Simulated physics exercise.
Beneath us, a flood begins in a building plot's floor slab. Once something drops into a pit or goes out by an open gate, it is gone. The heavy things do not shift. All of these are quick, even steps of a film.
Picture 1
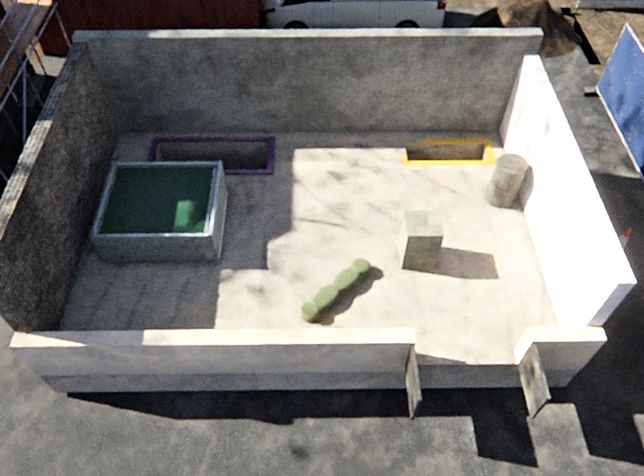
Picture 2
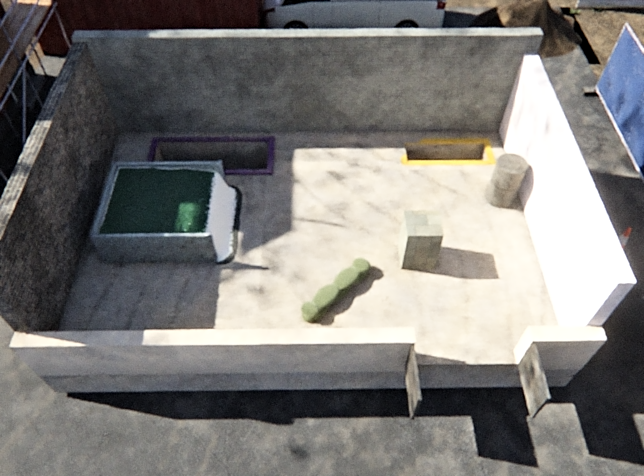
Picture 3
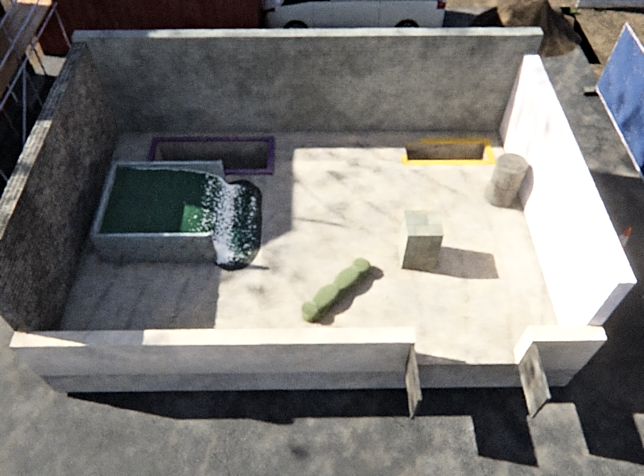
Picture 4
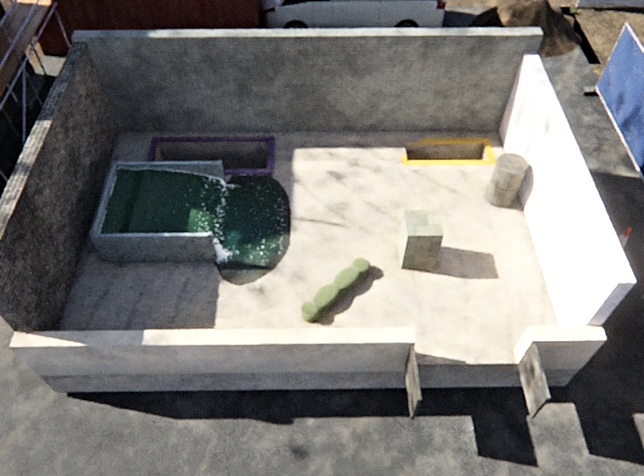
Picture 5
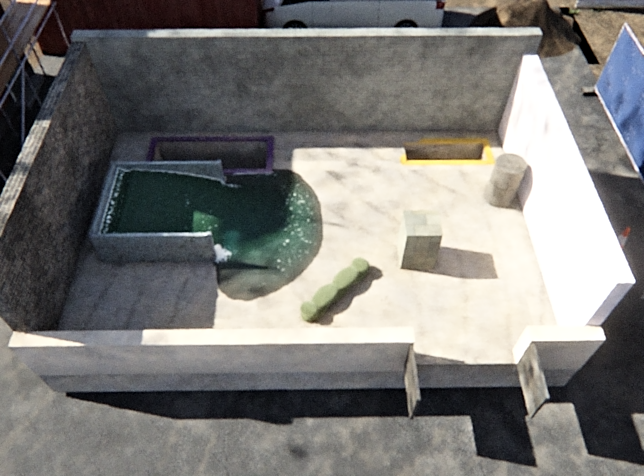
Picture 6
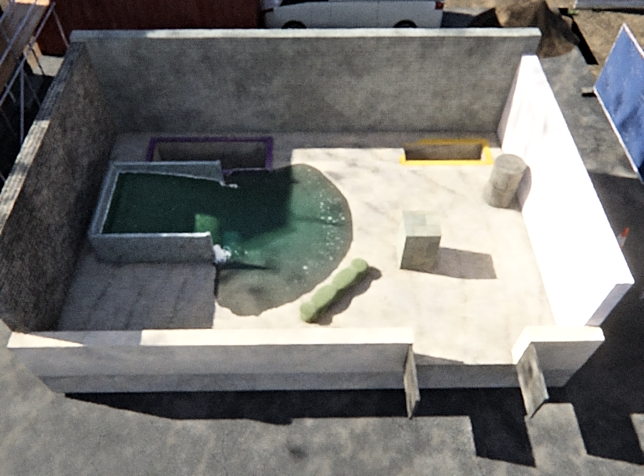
The clip opens on a walled plot with a still, green-filled tank at left, purple- and yellow-rimmed pits, a block and a cylinder. Water bursts from the tank's right side in white froth, then spreads rightward over the pale floor in a widening rounded pool, reaching the lumpy green strip.
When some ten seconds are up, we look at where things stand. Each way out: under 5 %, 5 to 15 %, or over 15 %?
Gate 5 to 15 %; purple pit under 5 %; yellow pit over 15 %.
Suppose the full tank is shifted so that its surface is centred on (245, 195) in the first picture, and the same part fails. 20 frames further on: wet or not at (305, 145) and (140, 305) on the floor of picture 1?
One after the other: No water, not flooded.
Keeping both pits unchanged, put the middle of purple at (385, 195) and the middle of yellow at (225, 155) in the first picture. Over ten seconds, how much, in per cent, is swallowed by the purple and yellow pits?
Purple 30%, yellow 2%.
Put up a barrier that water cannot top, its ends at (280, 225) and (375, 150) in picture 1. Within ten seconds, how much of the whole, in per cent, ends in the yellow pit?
Yellow: About 35 %.
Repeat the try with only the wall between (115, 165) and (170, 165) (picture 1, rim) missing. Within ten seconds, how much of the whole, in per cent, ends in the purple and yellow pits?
Approximately, purple takes 60 % and yellow takes 4 %.
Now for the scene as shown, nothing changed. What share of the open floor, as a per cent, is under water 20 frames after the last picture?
Roughly 65 percent, I'd say.
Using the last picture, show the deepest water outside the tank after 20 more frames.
Point to roughly (495, 135).
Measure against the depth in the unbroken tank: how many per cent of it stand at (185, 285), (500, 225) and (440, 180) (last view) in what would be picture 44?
Roughly 2 per cent, 10 per cent and 6 per cent.
A moment on, water covers 35 % of the floor; the gate 0 %, the purple pit 0 %, the yellow pit 0 %.
Next, water covers 55 % of the floor; the gate 0 %, the purple pit 1 %, the yellow pit 2 %.
Then, water covers 65 % of the floor; the gate 1 %, the purple pit 1 %, the yellow pit 11 %.
Later, water covers 75 % of the floor; the gate 4 %, the purple pit 1 %, the yellow pit 32 %.
In the end, water covers 80 % of the floor; the gate 10 %, the purple pit 1 %, the yellow pit 42 %.
